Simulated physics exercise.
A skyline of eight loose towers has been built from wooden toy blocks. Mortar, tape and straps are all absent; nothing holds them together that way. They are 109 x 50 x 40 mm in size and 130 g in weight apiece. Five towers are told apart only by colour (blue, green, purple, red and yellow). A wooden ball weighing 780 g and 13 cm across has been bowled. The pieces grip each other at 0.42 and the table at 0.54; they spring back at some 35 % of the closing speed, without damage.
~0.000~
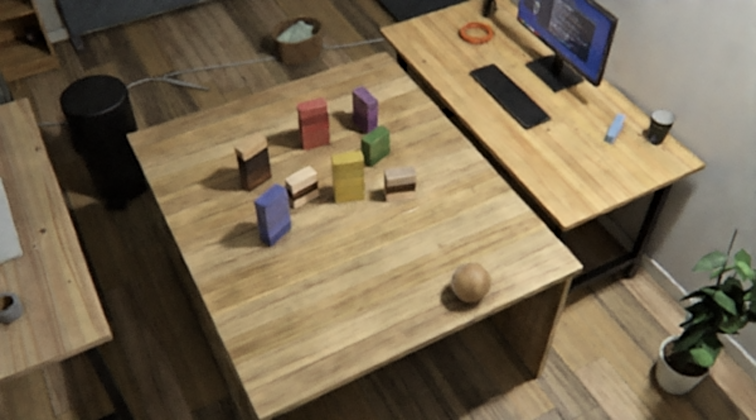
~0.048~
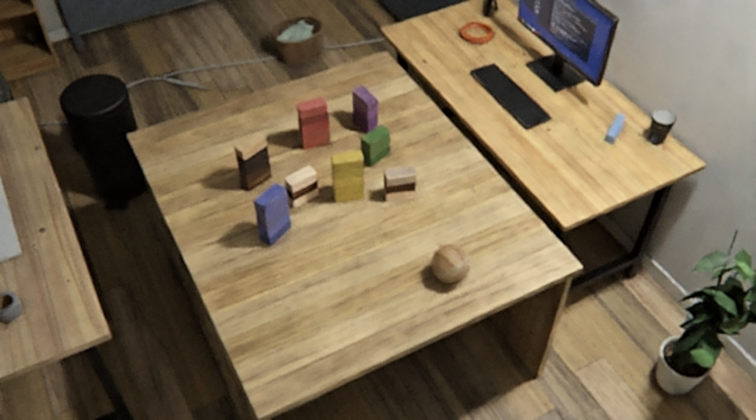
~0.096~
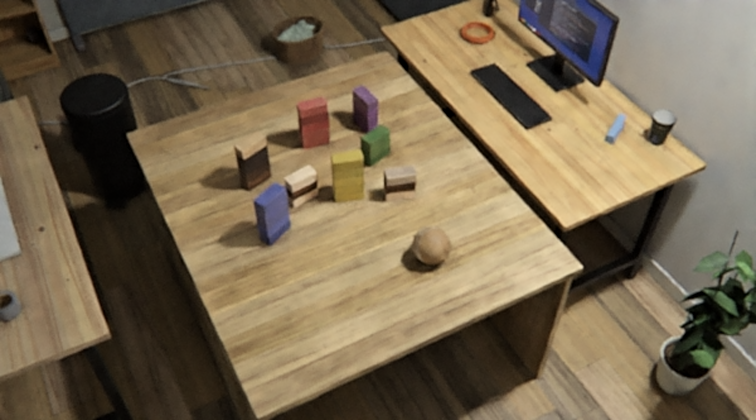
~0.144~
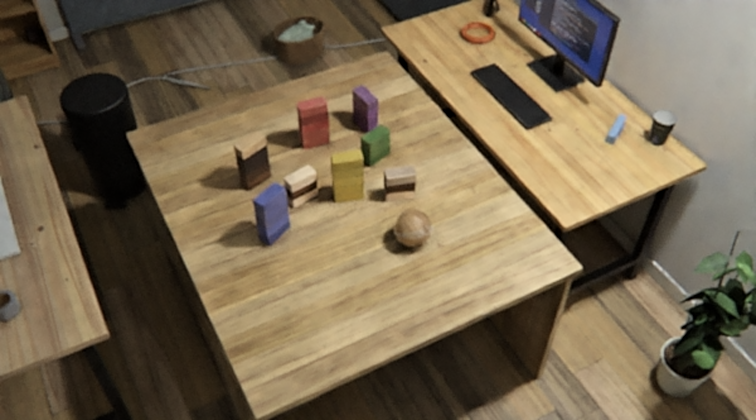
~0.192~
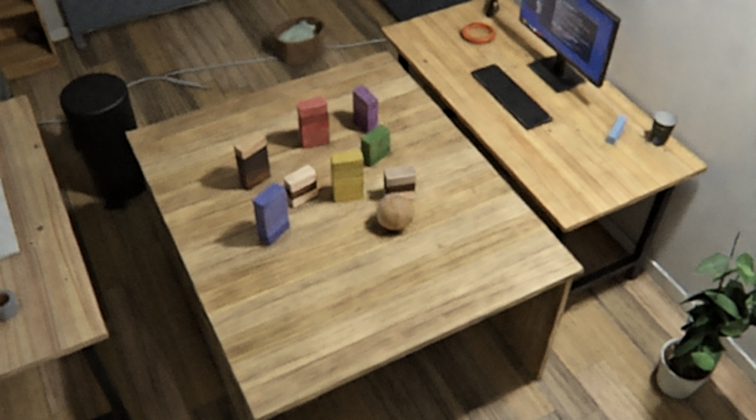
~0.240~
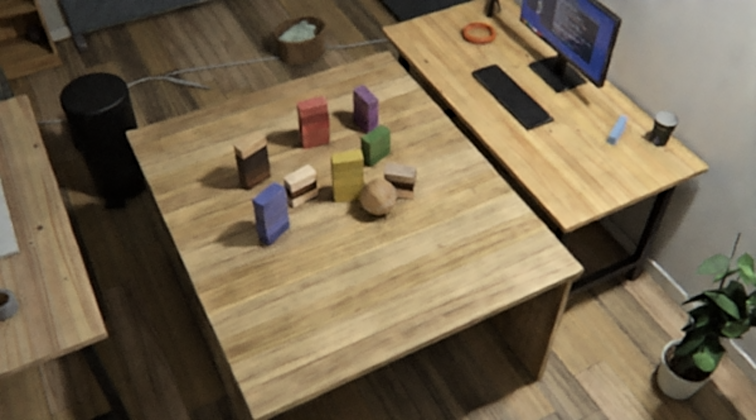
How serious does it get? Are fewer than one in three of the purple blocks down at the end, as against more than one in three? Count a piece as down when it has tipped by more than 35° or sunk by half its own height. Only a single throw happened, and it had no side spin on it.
Yes.
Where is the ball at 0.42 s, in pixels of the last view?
(355, 183), roughly.
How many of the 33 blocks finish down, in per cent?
15 %.
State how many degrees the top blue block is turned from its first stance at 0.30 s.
Some 0°.
Around 0.30 s, ball still moving; none of the 4 purple blocks down (0 of 33 in all colours); top purple block unmoved; top yellow block tipped 19°.
Around 0.42 s, ball still moving; none of the 4 purple blocks down (3 of 33 in all colours); top purple block unmoved; top yellow block tipped 62°, 40 mm lower.
Around 0.76 s, ball still moving; none of the 4 purple blocks down (5 of 33 in all colours); top purple block unmoved; top yellow block upside down.
Finally (1.8 s), ball at rest; none of the 4 purple blocks down (5 of 33 in all colours); top purple block unmoved; top yellow block upside down. That is 0 per cent. Seen by the last camera, middles, top purple block near (366, 98), top yellow block near (327, 218).
